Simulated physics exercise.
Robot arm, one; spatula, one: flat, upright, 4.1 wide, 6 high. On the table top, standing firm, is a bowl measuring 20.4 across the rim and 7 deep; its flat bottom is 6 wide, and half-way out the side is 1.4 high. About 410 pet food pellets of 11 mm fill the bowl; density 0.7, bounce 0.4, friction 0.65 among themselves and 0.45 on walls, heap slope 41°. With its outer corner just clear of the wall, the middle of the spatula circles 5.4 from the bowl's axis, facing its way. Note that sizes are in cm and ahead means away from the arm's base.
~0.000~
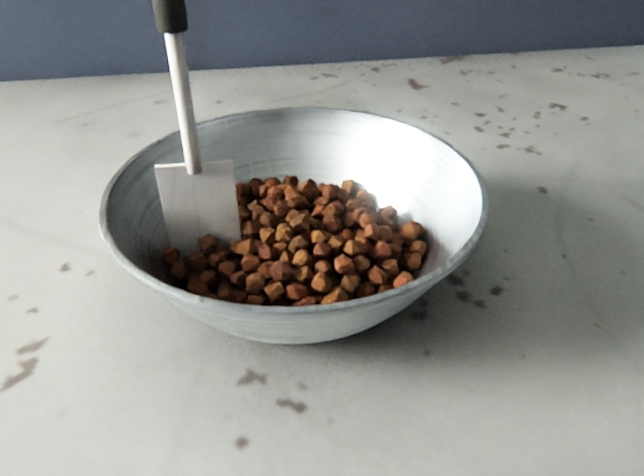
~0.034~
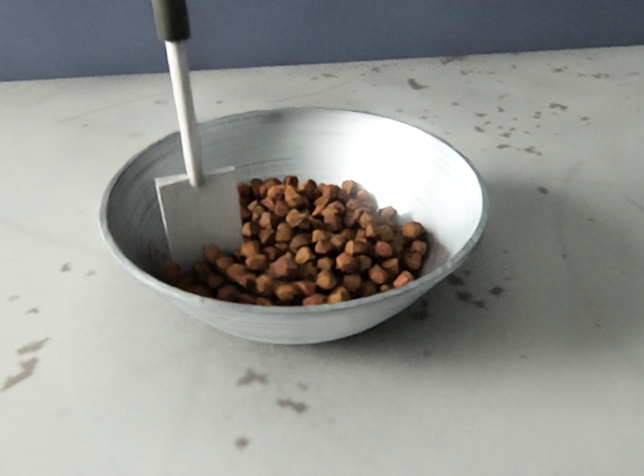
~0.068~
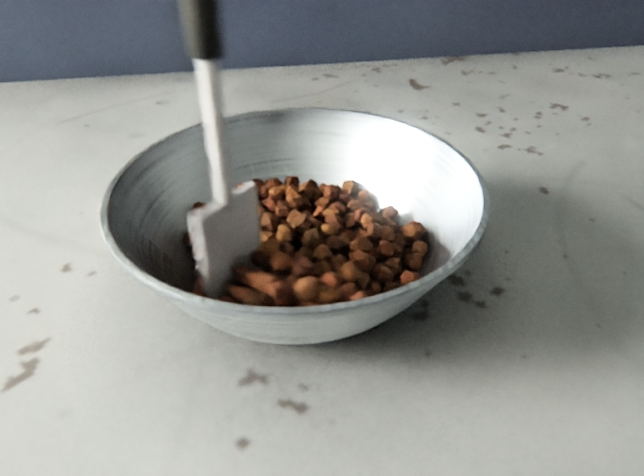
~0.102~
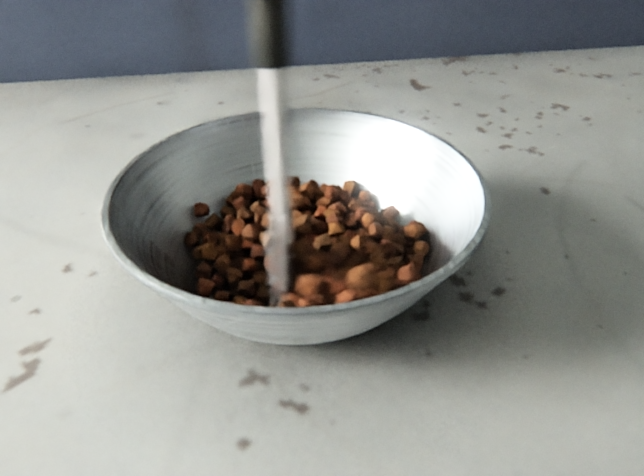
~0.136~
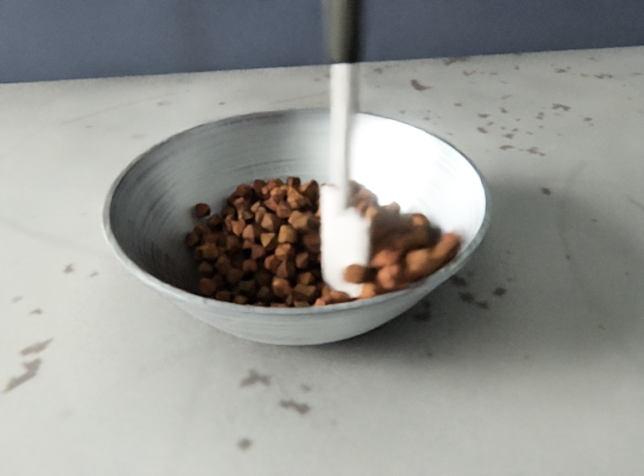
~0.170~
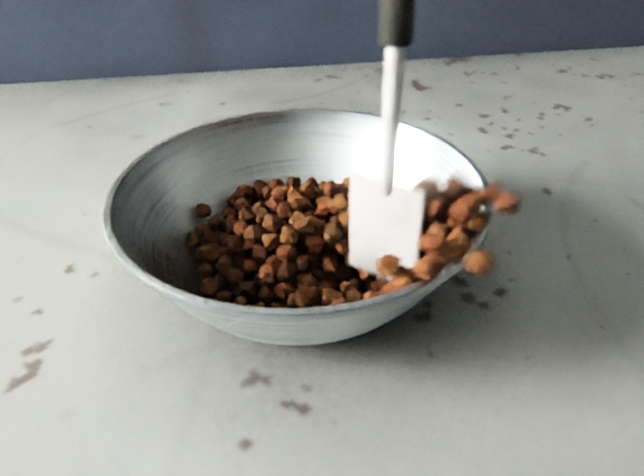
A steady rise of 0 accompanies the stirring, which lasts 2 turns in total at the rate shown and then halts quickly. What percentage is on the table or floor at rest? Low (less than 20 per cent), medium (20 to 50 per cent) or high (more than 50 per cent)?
The share is medium, between 20 and 50 per cent.
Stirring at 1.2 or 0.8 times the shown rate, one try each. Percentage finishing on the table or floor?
Around 40 percent on the first try and 30 percent on the second.
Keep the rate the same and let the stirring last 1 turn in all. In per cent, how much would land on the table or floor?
Estimate: About 20 percent.
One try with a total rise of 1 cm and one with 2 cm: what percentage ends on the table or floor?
Estimates: 30 % and 20 %.
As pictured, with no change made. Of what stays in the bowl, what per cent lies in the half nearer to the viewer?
I'd put it near 60 per cent.
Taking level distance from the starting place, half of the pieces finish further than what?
Around 10 cm.
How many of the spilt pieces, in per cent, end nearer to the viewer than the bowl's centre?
Close to 40 percent, I reckon.
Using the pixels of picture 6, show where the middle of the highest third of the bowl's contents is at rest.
At about (264, 273).
After 0.41 s, 5° round, highest piece 11 above the table; 336 in the bowl, 36 on the table or floor, 40 in flight or on the tool.
After 0.65 s, 229° round, highest piece 10 above the table; 294 in the bowl, 105 on the table or floor, 13 in flight or on the tool.
After 0.97 s, 0° round, highest piece 6 above the table; 272 in the bowl, 136 on the table or floor, 4 in flight or on the tool.
After 1.67 s, 0° round, highest piece 6 above the table; 272 in the bowl, 140 on the table or floor.
At rest, 272 in the bowl, 140 on the table or floor. That is 34 % on the table or floor.
